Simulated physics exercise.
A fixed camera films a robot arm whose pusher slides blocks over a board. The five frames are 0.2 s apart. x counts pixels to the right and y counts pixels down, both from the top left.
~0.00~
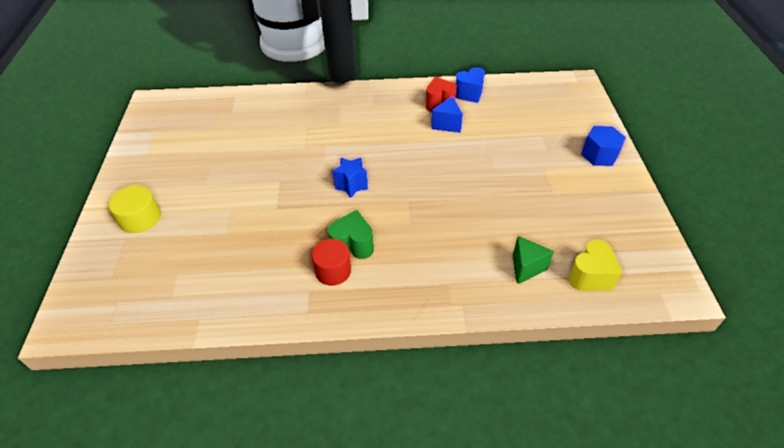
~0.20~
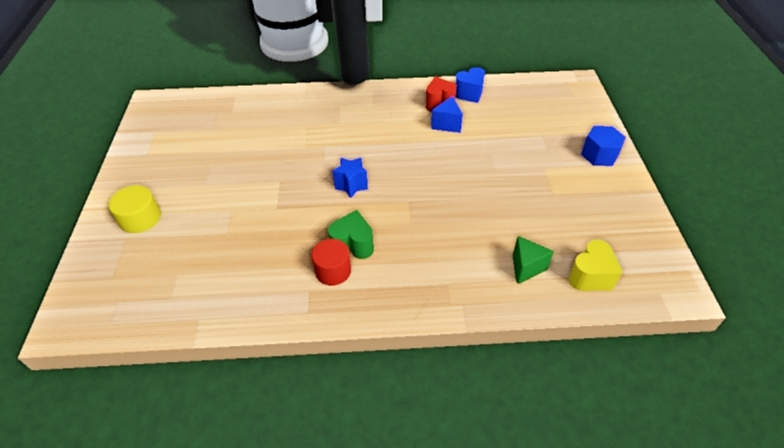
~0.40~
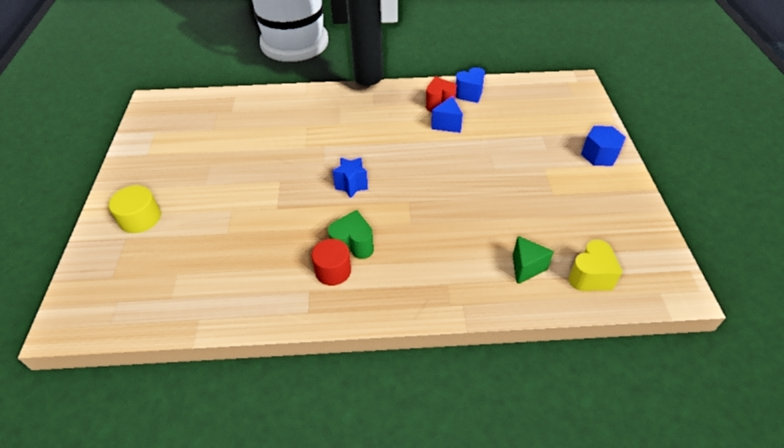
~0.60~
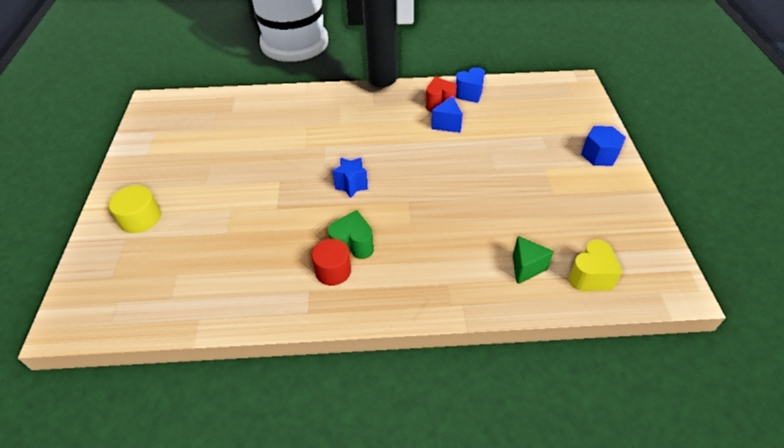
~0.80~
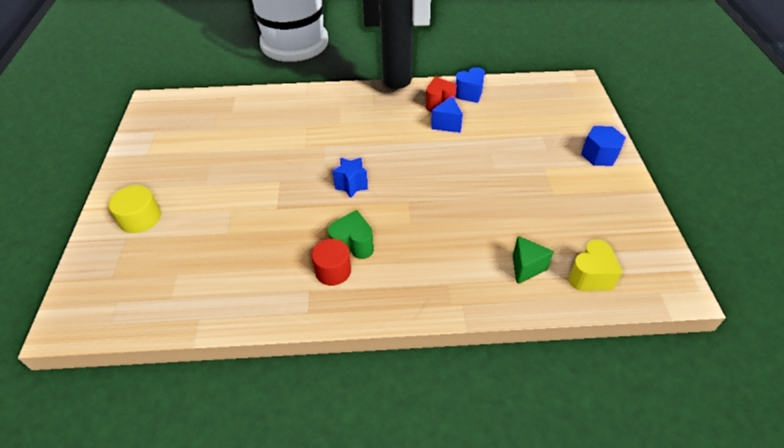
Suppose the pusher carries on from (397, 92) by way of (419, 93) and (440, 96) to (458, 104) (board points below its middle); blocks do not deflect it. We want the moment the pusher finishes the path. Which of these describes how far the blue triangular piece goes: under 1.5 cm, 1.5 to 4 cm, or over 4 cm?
The blue triangular piece ends up very close, under 1.5 cm away.
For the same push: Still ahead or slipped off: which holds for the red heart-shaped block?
Pushed along.
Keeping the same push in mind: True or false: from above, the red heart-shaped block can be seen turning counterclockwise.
It is false.
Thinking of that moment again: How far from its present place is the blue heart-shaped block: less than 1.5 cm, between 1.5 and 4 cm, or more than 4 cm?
My estimate: In the 1.5 to 4 cm range.
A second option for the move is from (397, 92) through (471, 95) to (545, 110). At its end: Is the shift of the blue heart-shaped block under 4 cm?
No
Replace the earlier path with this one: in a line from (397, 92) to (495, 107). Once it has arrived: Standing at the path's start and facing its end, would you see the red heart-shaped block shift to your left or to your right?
Answer: Right.
On the path given first. Halfway along, pusher at (430, 84); red heart-shaped block at (446, 88), turned 25° clockwise.
At the end, pusher at (459, 94); red heart-shaped block at (471, 100), turned 50° clockwise; blue triangular piece at (452, 111), turned 45° clockwise; blue heart-shaped block at (486, 77), turned 45° anticlockwise.
